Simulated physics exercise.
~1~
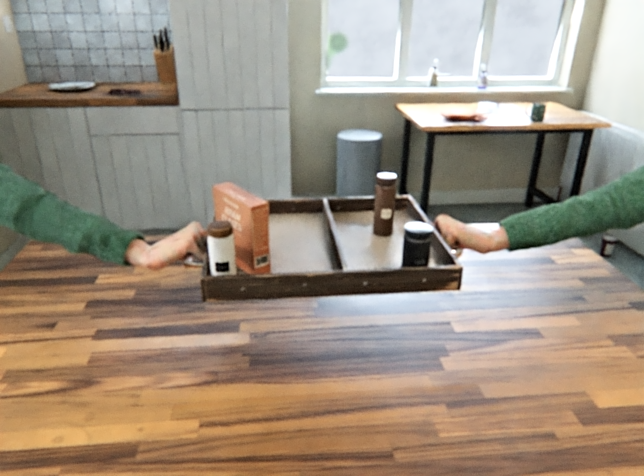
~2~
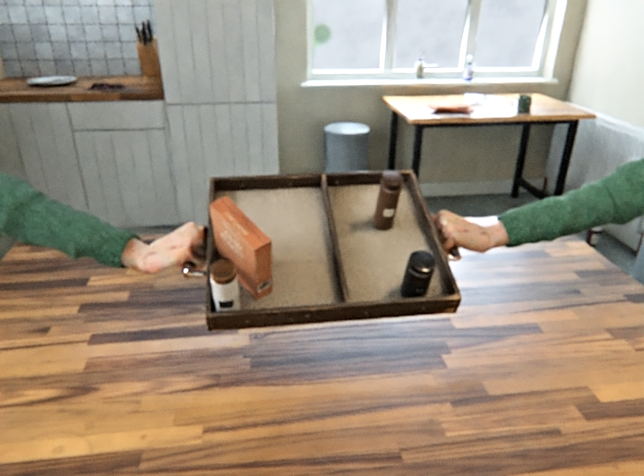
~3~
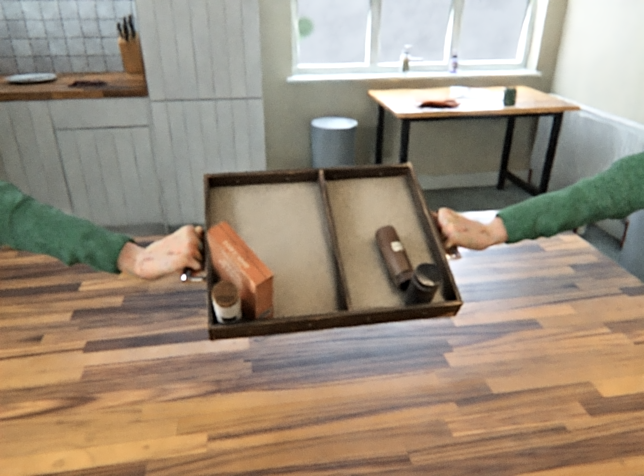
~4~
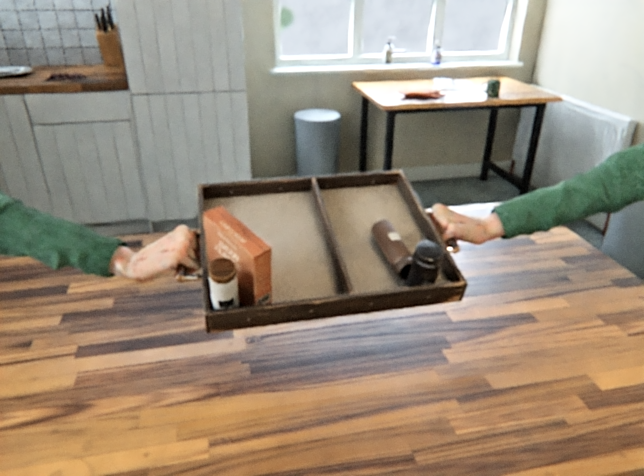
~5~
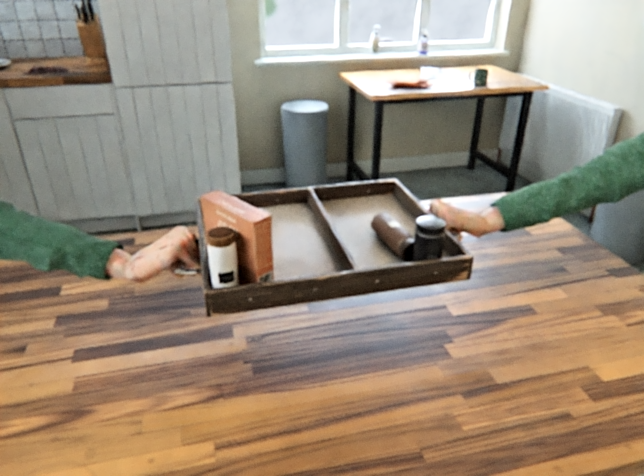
Two hands tipping a wooden tray toward the viewer and levelling it, leaving a brown shaker toppled and three other items upright.
